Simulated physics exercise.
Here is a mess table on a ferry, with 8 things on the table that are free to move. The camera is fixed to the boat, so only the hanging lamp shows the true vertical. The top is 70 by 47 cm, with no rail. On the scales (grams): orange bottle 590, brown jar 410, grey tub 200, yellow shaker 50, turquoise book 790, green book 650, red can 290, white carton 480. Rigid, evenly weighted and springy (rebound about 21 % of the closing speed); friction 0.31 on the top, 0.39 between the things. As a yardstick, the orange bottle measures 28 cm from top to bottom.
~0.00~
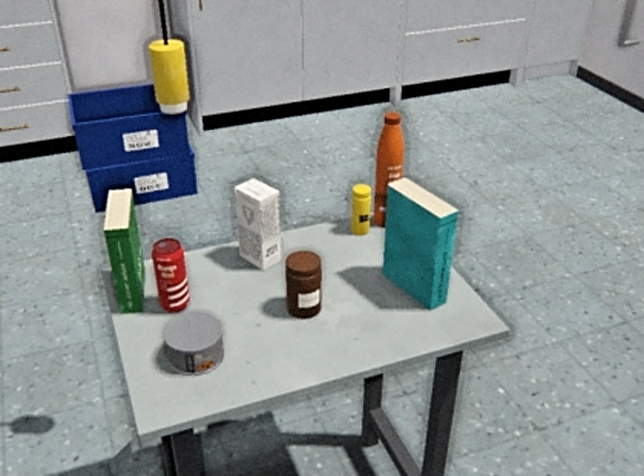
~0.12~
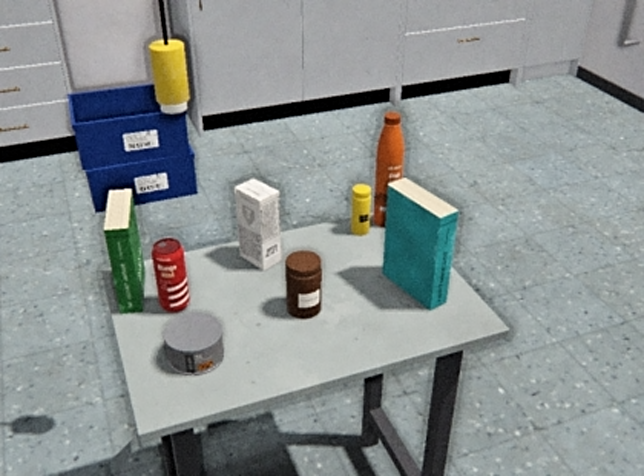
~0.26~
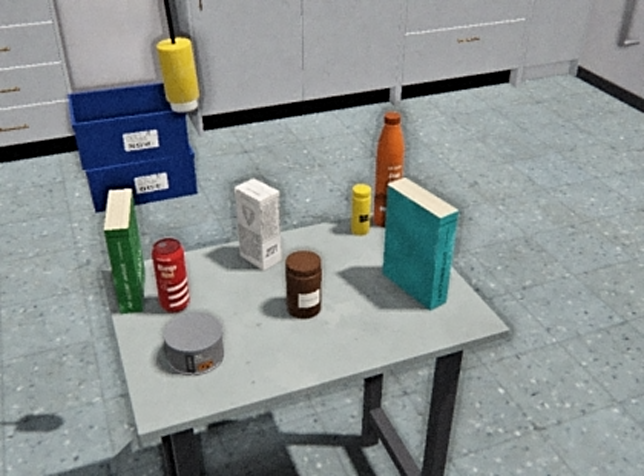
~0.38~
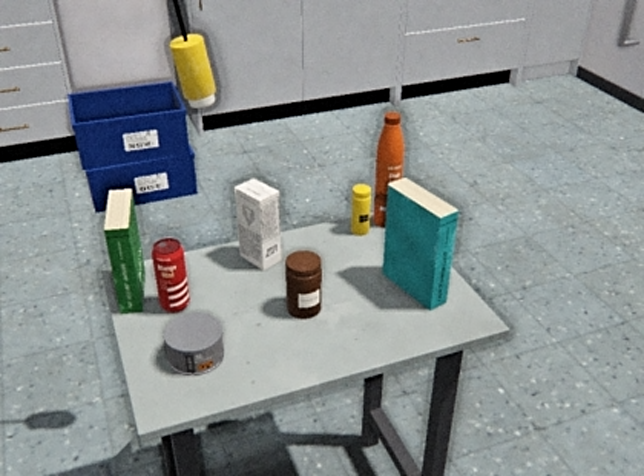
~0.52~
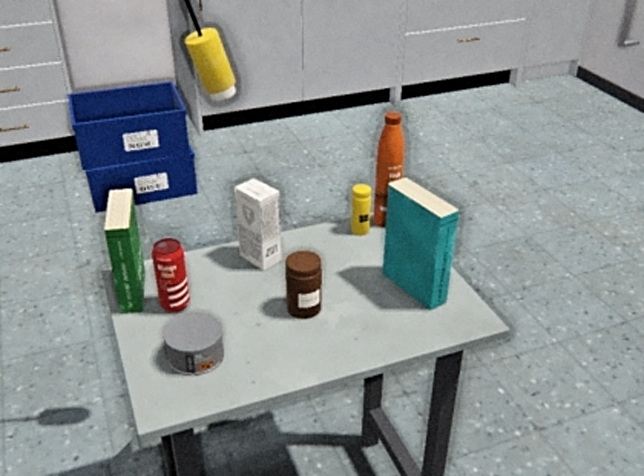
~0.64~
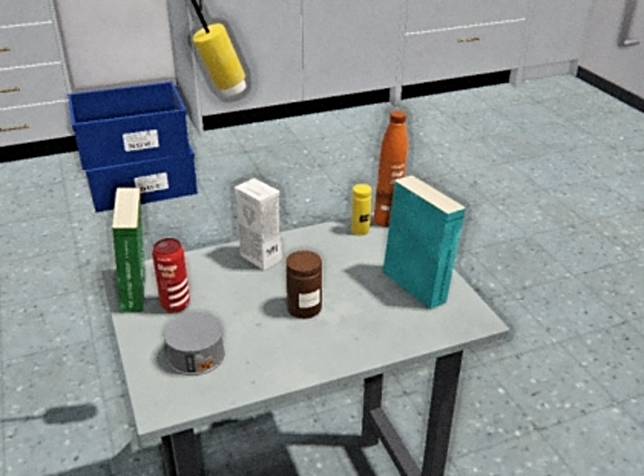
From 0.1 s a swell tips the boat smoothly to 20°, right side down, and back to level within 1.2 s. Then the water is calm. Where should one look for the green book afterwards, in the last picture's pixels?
The green book comes to rest near (229, 253).
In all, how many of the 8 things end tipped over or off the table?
That comes to 4.
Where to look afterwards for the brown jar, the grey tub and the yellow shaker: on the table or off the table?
The brown jar ends on the table; the grey tub ends on the table; the yellow shaker is still on the table.
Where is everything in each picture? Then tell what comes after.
In the first picture, boat level; green book (126, 252); orange bottle (389, 171).
In the second picture, boat level; grey tub (195, 344); yellow shaker (361, 210).
In the third picture, floor tilted 3°, right side down; turquoise book (418, 244); red can (171, 277).
In the fourth picture, floor tilted 9°, right side down; white carton (259, 225); orange bottle (389, 171).
In the fifth picture, floor tilted 16°, right side down; brown jar (304, 285); grey tub (195, 344).
In the sixth picture, floor tilted 20°, right side down; green book (130, 251) tipped 4° against what carries it; yellow shaker (361, 210).
Around 0.94 s, floor tilted 13°, right side down; orange bottle and turquoise book now off the table; green book tipped 73° against what carries it near (184, 259); red can tipped 74° against what carries it.
Around 1.14 s, floor tilted 3°, right side down; green book on its side near (226, 255); red can on its side; white carton tipped 4° against what carries it.
Around 1.34 s, boat level; green book on its side near (229, 254); red can on its side; white carton shifted 5 cm.
Finally (1.8 s), off the table, orange bottle and turquoise book; on their side or leaning hard on the table, green book and red can; not toppled but over 5 cm from the start, white carton; the other 3 still in place (within 5 cm). Final places as that camera would see them, green book near (229, 253).
